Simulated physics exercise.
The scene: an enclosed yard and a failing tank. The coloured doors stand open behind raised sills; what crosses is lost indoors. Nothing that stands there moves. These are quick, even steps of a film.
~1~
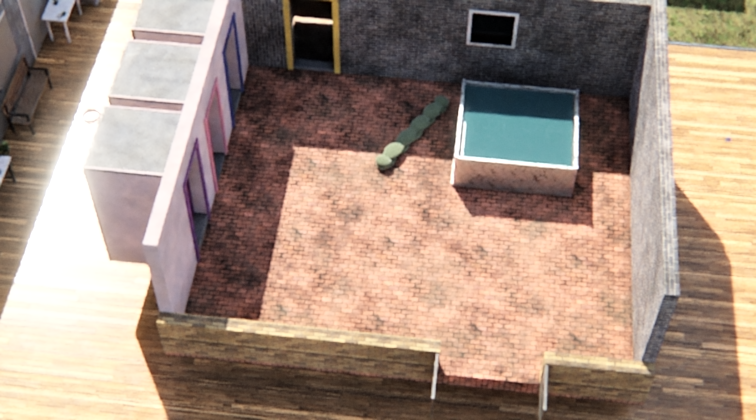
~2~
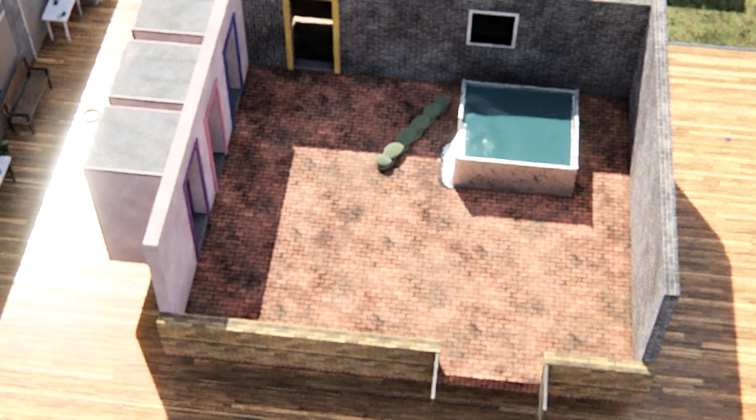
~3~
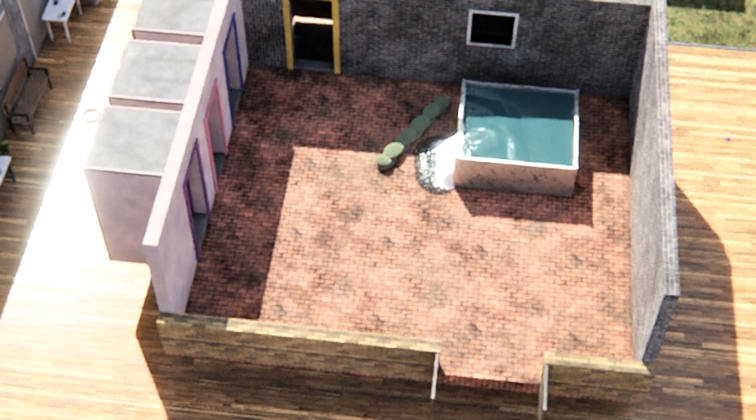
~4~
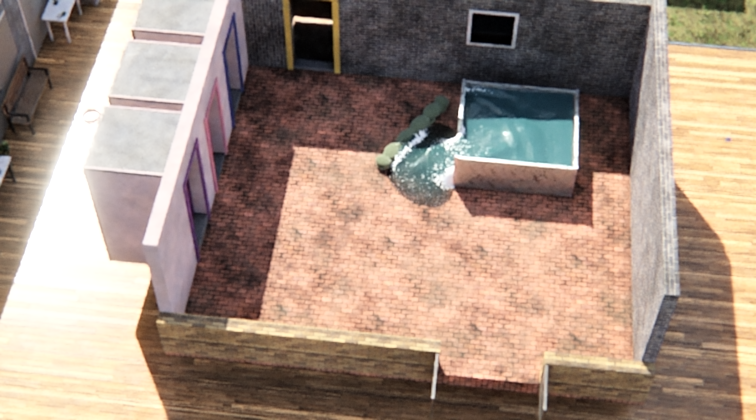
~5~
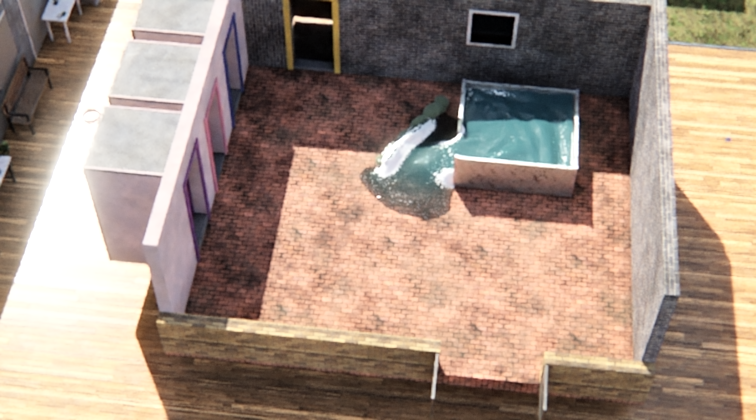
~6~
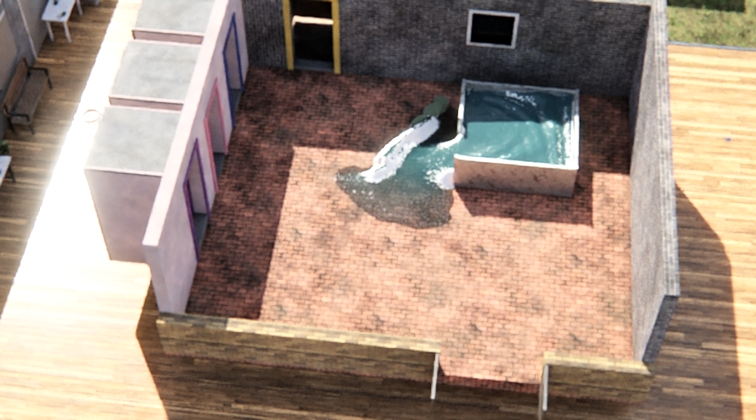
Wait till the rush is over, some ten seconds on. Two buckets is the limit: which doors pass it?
One by one: The pink door floods; the yellow door holds within the limit; the purple door holds within the limit; the blue door holds within the limit.
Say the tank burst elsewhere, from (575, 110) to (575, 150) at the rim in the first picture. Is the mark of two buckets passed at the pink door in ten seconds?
My reading: The pink one stays under.
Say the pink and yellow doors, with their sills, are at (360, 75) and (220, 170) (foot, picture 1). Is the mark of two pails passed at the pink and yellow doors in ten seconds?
The pink door takes less; the yellow door takes more.
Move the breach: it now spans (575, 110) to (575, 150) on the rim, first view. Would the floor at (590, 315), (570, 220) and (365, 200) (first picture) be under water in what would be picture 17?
One after the other: Flooded, covered, no water.
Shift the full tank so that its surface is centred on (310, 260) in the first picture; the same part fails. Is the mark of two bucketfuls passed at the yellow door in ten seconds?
My reading: The yellow door takes more.
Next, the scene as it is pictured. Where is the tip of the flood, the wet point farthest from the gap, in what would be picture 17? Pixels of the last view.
Around (188, 302).
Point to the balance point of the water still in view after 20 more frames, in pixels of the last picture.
Around (400, 184).
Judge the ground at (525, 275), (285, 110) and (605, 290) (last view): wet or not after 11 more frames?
In that order: No water, awash, dry.
A moment on, water covers 25 % of the floor; the pink door not reached, the yellow door not reached, the purple door not reached, the blue door not reached.
Next, water covers 50 % of the floor; the pink door wet at the sill, nothing in, the yellow door not reached, the purple door wet at the sill, nothing in, the blue door not reached.
Then, water covers 55 % of the floor; the pink door over two buckets in, the yellow door wet at the sill, nothing in, the purple door wet at the sill, nothing in, the blue door under two buckets in.
Later, water covers 60 % of the floor; the pink door far over two buckets in, the yellow door wet at the sill, nothing in, the purple door wet at the sill, nothing in, the blue door under two buckets in.
In the end, water covers 85 % of the floor; the pink door far over two buckets in, the yellow door under two buckets in, the purple door wet at the sill, nothing in, the blue door under two buckets in.
